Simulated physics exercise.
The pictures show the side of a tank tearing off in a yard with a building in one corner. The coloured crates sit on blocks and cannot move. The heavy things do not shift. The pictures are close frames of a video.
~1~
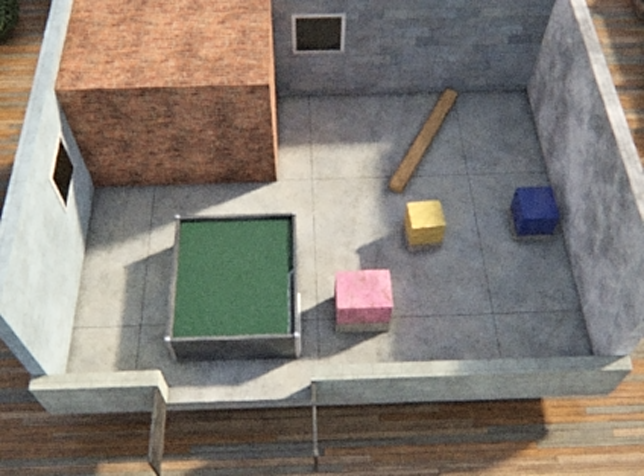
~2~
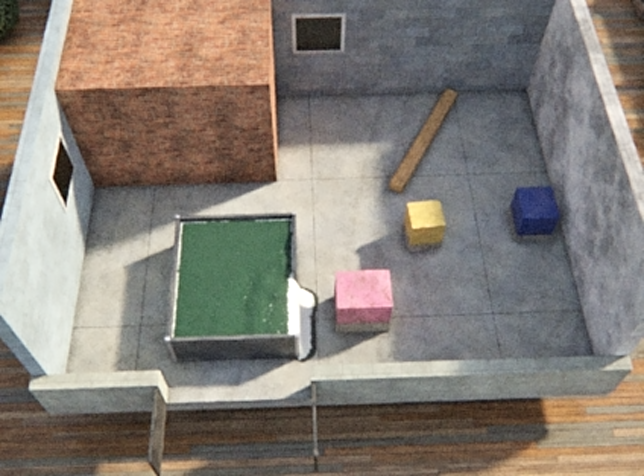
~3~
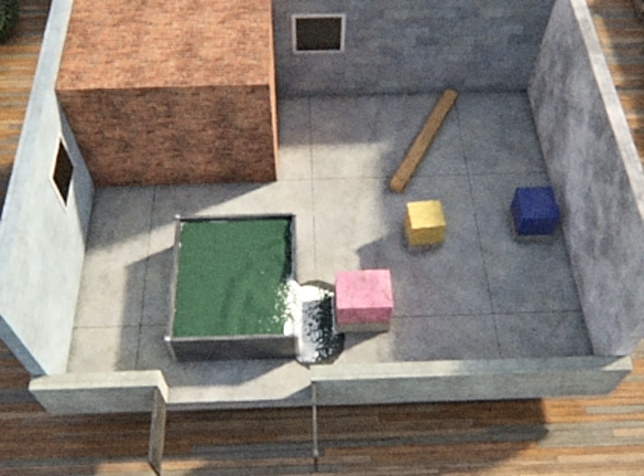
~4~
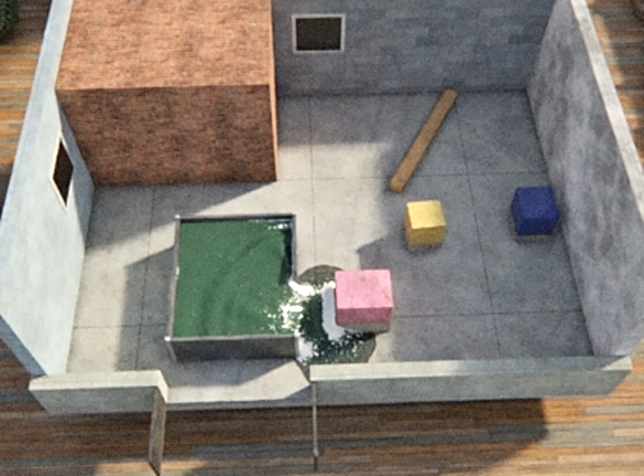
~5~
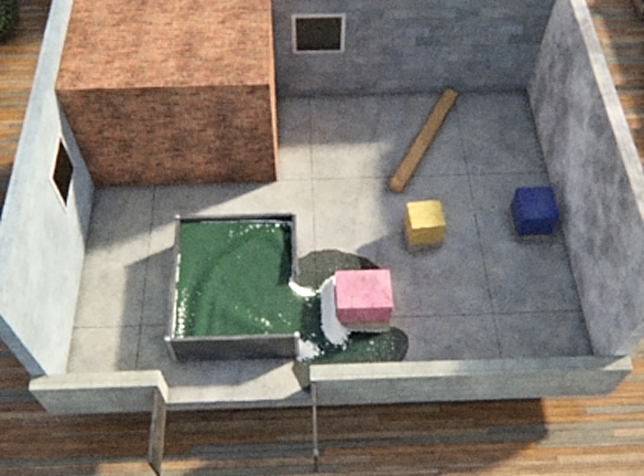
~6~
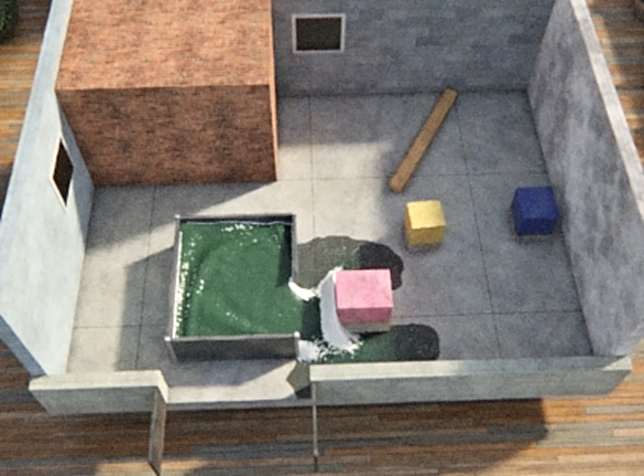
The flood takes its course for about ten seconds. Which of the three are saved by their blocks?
One by one: The yellow crate escapes dry; the blue crate is wetted; the pink crate is wetted.
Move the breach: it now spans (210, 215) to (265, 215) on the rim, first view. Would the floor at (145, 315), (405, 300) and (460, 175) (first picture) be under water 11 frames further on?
In that order: Free of water, no water, no water.
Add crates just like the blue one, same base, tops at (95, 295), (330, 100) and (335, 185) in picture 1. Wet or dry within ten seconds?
In that order: Is safe, remains dry, gets wet.
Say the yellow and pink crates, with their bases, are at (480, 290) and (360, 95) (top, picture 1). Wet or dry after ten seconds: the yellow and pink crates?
One by one: Yellow gets wet, pink escapes it.
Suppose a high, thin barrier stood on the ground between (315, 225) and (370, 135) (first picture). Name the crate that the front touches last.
Last comes the blue one.
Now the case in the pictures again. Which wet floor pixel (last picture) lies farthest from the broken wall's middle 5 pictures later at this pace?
Close to (574, 374).
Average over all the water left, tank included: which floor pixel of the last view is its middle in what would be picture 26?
Near (348, 276).
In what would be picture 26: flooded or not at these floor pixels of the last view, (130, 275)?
There: Not flooded.
A moment on, water covers 25 % of the floor; the yellow crate water round its plinth, the blue crate not reached, the pink crate water round its plinth.
Next, water covers 45 % of the floor; the yellow crate water round its plinth, the blue crate not reached, the pink crate water round its plinth.
Then, water covers 70 % of the floor; the yellow crate water round its plinth, the blue crate water round its plinth, the pink crate water round its plinth.
Later, water covers 80 % of the floor; the yellow crate water round its plinth, the blue crate water round its plinth, the pink crate water round its plinth.
In the end, water covers 90 % of the floor; the yellow crate stayed above the water, the blue crate was topped, the pink crate was topped.
